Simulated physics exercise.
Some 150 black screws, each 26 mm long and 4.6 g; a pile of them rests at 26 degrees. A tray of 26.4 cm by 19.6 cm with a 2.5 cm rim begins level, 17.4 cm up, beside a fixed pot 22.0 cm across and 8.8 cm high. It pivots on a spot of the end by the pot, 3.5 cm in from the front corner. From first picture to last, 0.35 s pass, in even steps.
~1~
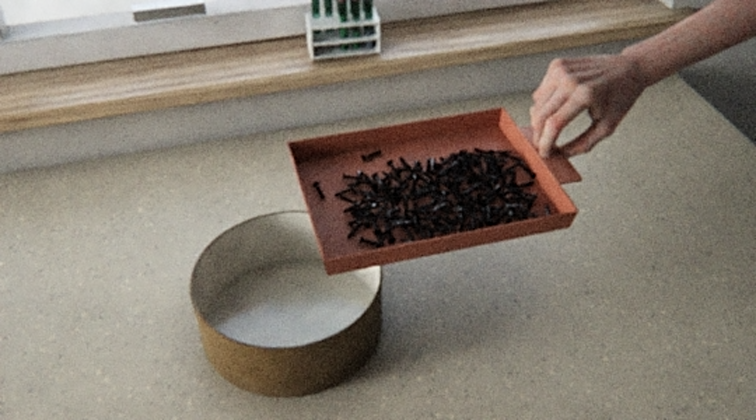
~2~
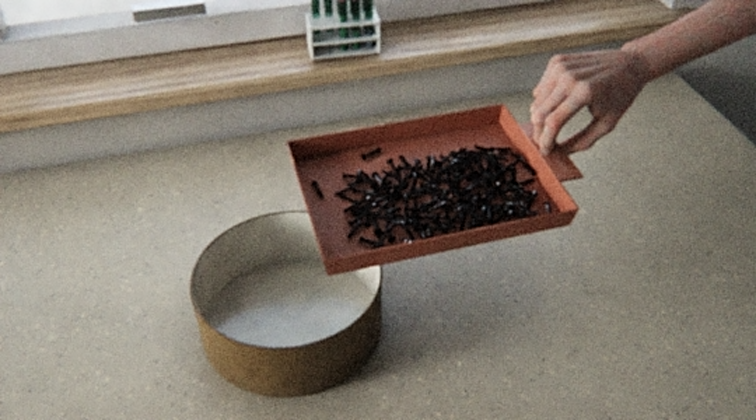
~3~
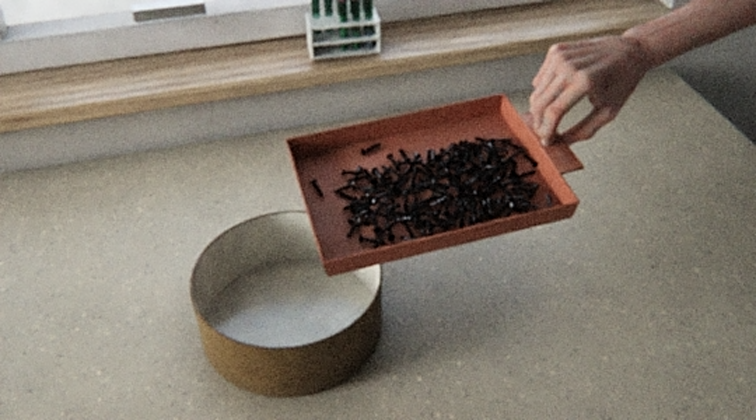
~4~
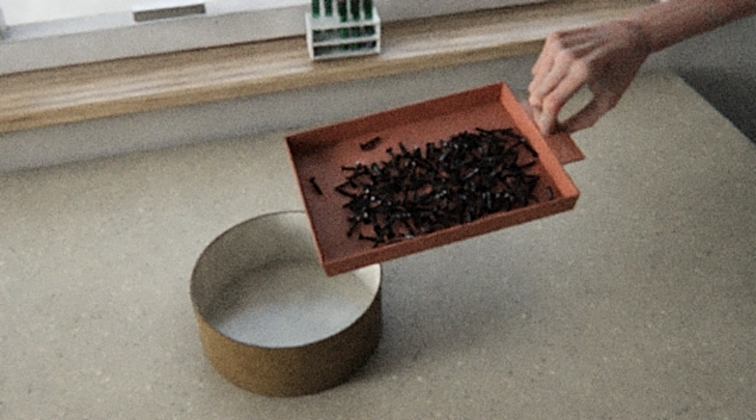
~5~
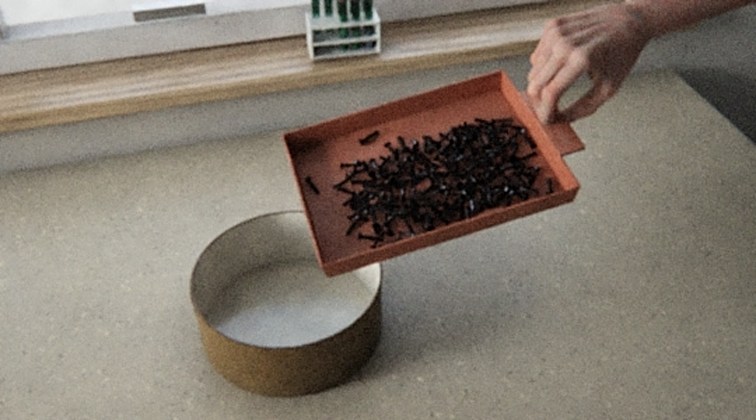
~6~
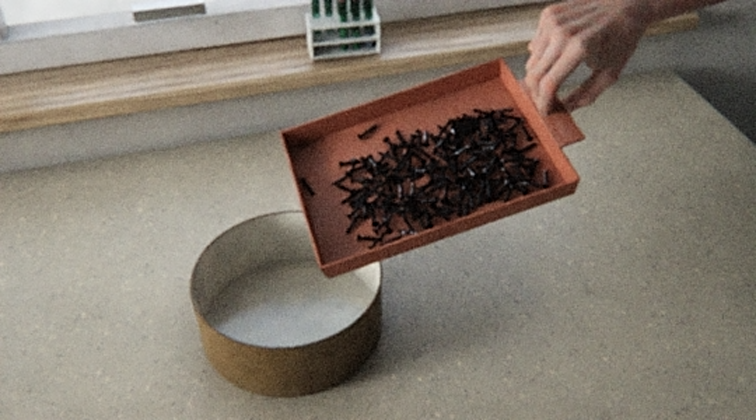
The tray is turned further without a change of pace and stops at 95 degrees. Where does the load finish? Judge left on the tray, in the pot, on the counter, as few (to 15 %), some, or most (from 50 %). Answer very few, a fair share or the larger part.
Left on the tray: Very few; in the pot: A fair share; on the counter: The larger part.
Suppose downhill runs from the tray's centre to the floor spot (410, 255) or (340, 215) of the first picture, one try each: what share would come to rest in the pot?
Some 5 and 95 per cent.
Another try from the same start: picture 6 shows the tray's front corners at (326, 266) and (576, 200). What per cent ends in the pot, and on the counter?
Pot 5, counter 95.
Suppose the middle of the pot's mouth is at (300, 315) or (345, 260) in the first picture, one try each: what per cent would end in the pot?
Some 100 and 0 per cent.
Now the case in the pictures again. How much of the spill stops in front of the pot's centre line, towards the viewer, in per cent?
Roughly 100 per cent.
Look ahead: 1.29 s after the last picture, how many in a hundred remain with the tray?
Roughly 90 per cent.
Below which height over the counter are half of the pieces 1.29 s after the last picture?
Some 20 cm.
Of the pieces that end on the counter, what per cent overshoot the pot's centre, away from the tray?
About 80 per cent.
Then, 0.77 s after the last picture, tilt 52 degrees; the tray holds 100 %, the pot 0 %.
Then, 1.29 s after the last picture, tilt 77 degrees; the tray holds 90 %, the pot 0 %.
Then, 1.86 s after the last picture, tilt 95 degrees; the tray holds 0 %, the pot 40 %.
In the end, tray 0 %, pot 40 %, counter 60 %.
